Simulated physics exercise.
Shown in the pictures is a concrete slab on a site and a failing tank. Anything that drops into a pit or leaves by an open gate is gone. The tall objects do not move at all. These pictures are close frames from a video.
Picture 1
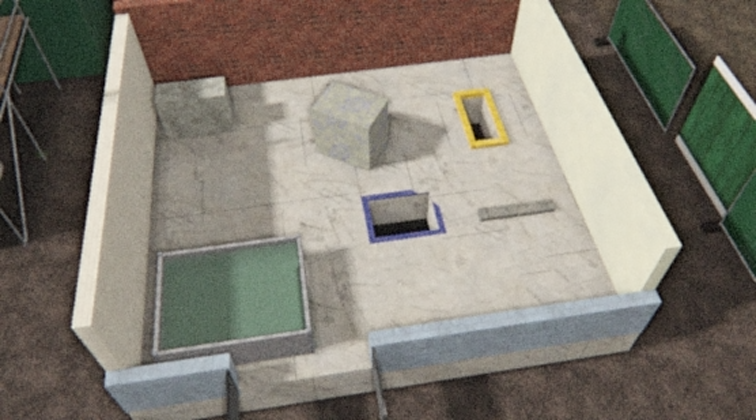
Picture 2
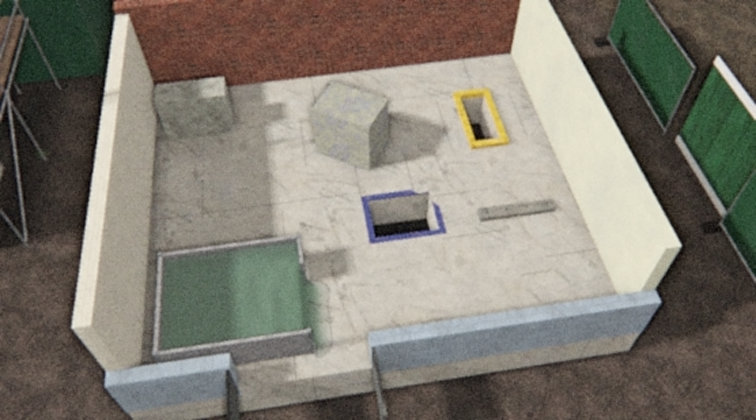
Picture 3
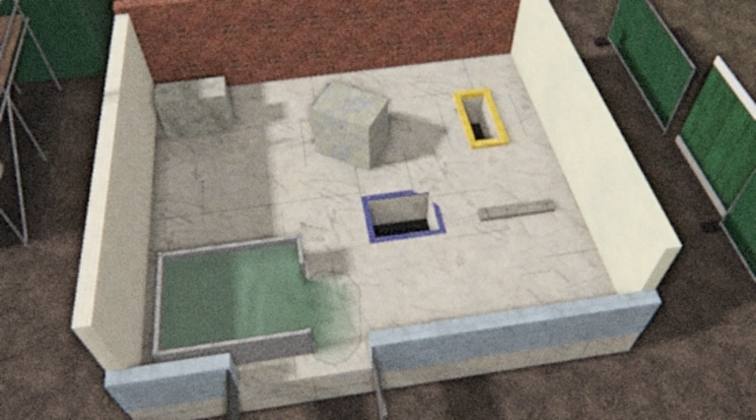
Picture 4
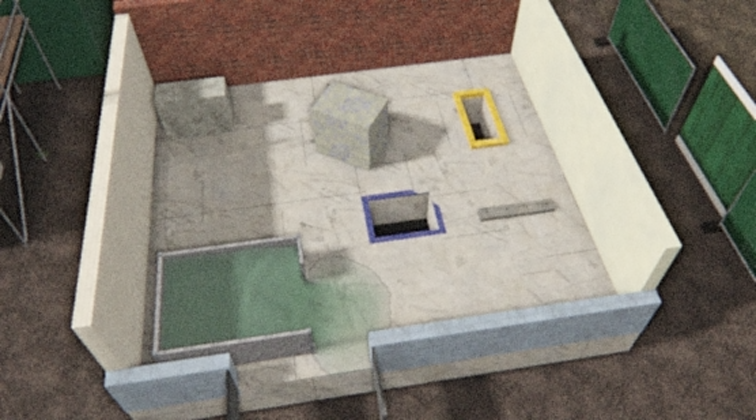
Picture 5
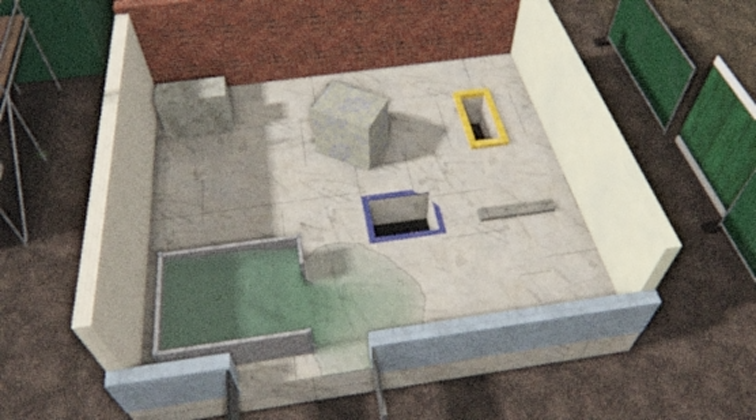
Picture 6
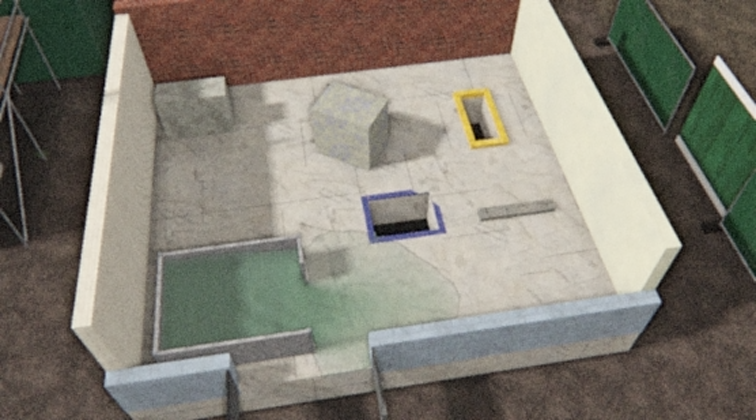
Green water pours from a gap in the tank and spreads rightward across the slab.
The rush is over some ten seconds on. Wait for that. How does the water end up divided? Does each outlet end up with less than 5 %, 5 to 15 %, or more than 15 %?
One by one: The gate gets five to fifteen per cent. The yellow pit gets shy of five per cent. The blue pit gets in excess of fifteen per cent.
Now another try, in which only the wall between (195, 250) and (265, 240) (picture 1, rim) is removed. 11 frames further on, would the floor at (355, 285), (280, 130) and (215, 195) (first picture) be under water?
Result, in sequence: Untouched by the flood; inundated; inundated.
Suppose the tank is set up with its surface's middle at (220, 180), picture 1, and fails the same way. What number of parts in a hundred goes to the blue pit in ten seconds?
In per cent: Blue 45.
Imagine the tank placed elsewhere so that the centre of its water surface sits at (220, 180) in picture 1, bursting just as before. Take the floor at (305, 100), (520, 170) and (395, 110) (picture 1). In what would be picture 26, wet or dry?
Looking at all three, I'd call them bone dry, swamped, bone dry.
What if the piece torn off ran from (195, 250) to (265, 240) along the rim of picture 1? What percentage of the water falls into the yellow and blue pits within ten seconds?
Approximately, yellow takes 0 % and blue takes 6 %.
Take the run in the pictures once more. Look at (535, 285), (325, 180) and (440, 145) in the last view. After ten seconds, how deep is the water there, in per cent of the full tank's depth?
At the three places, in the order asked: Around 14, 2 and 4 per cent.
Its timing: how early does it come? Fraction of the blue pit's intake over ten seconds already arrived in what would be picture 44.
My guess is about 35 %.
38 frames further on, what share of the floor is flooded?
That works out at 45 %.
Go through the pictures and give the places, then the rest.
Still water in the tank at (232, 294), in the first picture.
The front is at a hidden place, out from the gap at (306, 310), in the second picture.
The front is at (345, 280), out from the gap at (306, 311), in the third picture.
Water pours out at (306, 312) and has run to (381, 290), in the fourth picture.
Water pours out at (306, 312) and has run to (417, 291), in the fifth picture.
The front is at (454, 298), out from the gap at (306, 312), in the sixth picture.
A moment on, water covers 20 % of the floor; the gate 2 %, the yellow pit 0 %, the blue pit 1 %.
Next, water covers 25 % of the floor; the gate 4 %, the yellow pit 0 %, the blue pit 2 %.
Then, water covers 30 % of the floor; the gate 7 %, the yellow pit 0 %, the blue pit 4 %.
Later, water covers 45 % of the floor; the gate 9 %, the yellow pit 0 %, the blue pit 7 %.
In the end, water covers 65 % of the floor; the gate 11 %, the yellow pit 0 %, the blue pit 20 %.
